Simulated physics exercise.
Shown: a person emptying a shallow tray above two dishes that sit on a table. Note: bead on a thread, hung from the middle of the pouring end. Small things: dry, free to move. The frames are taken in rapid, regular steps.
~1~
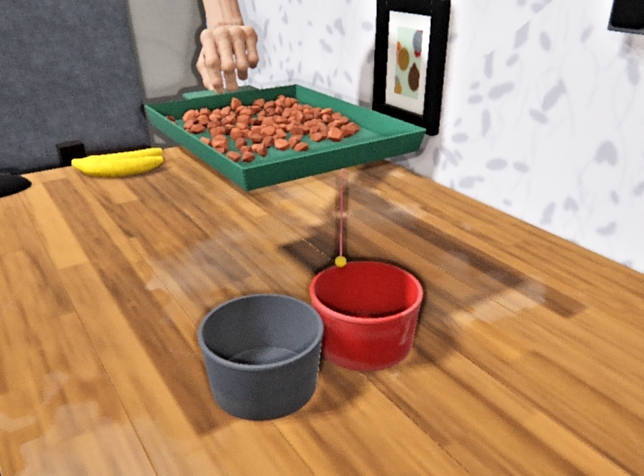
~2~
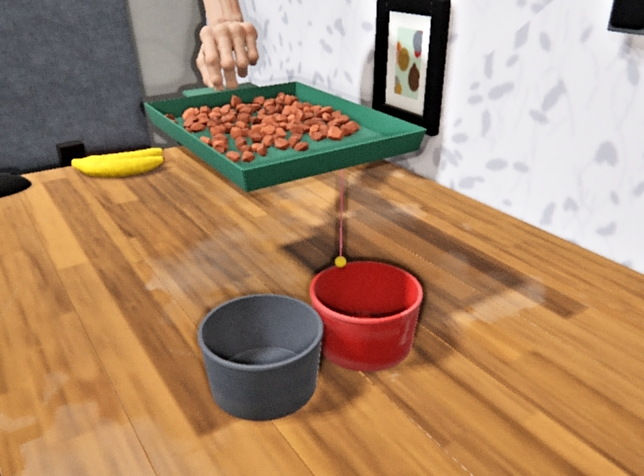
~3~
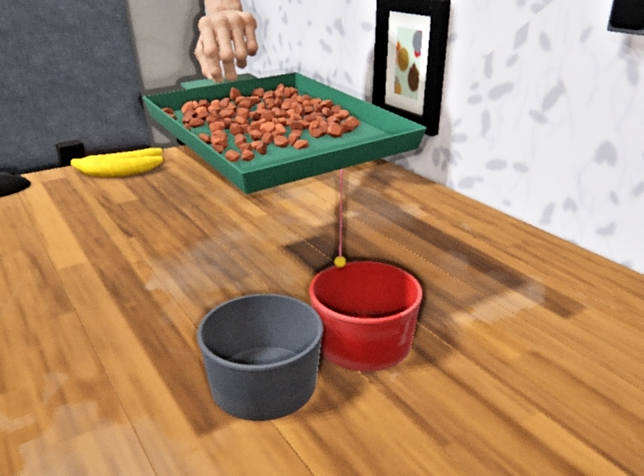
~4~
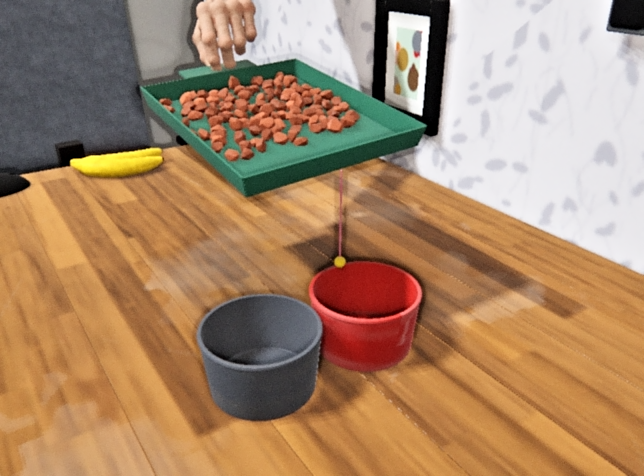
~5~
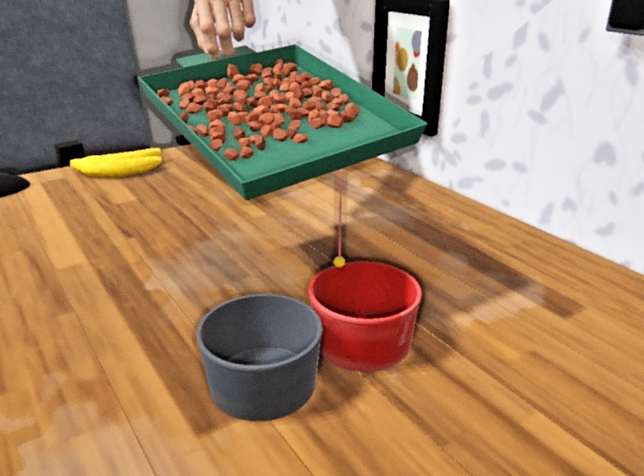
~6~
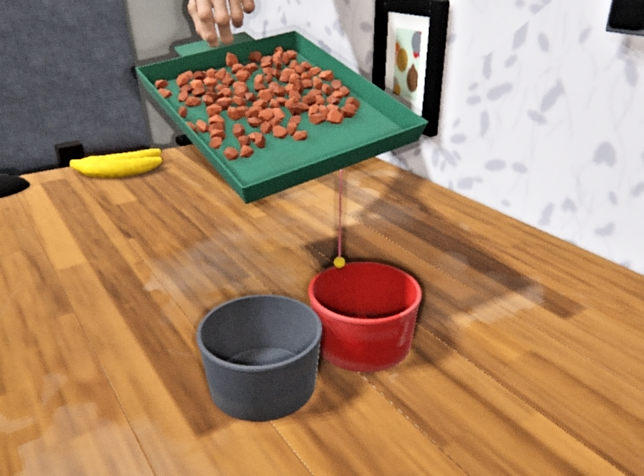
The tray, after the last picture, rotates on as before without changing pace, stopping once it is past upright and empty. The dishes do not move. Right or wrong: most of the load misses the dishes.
Wrong, the dishes get over half.
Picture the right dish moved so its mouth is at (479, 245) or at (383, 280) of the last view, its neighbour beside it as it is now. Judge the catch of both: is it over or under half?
The pair would catch the lesser share the first time and the greater share the second time.
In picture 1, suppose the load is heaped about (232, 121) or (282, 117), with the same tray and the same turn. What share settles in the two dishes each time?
Close to 80 in a hundred, then close to 80 in a hundred.
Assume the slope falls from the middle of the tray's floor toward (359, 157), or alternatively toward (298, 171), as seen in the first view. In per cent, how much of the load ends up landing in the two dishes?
About 40 %, then 90 %.
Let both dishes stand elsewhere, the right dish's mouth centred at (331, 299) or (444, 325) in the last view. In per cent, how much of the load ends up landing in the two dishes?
Close to 70 in a hundred, then close to 0 in a hundred.
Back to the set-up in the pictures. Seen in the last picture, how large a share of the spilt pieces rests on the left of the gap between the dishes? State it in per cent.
Around 70 %.
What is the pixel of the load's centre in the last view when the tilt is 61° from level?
The middle of the load sits near (276, 156).
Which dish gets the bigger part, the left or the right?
The left-positioned one, it's fuller.
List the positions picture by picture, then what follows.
The first frame shows corners of the pouring end (246, 166) and (419, 129), level; middle of the load (267, 125), bits of crushed brick; left dish (293, 384); right dish (400, 337); bead on its thread (341, 262).
The second frame shows corners of the pouring end (246, 167) and (420, 129), level; middle of the load (267, 123).
The third frame shows corners of the pouring end (245, 170) and (420, 127), tipped barely, lowest at the left corner; middle of the load (266, 118).
The fourth frame shows corners of the pouring end (245, 174) and (420, 125), tipped a little, lowest at the left corner; middle of the load (265, 110).
The fifth frame shows corners of the pouring end (245, 178) and (420, 123), tipped a little, lowest at the left corner; middle of the load (264, 102).
The sixth frame shows corners of the pouring end (245, 183) and (421, 121), tipped clearly, lowest at the left corner; middle of the load (264, 95); left dish (291, 384); right dish (398, 337).
Just after the last frame, tray tipped steeply; almost all on the tray; just a few in the left dish; just a few in the air.
A moment on, tray tipped past a quarter turn; roughly half on the tray; roughly a third in the left dish; just a few in the right dish; about a tenth outside both; about a tenth in the air.
Further on, tray tipped past a quarter turn; the larger part in the left dish; about a tenth in the right dish; about a tenth outside both.
When it is over, tray tipped past a quarter turn; the larger part in the left dish; about a tenth in the right dish; about a tenth outside both.
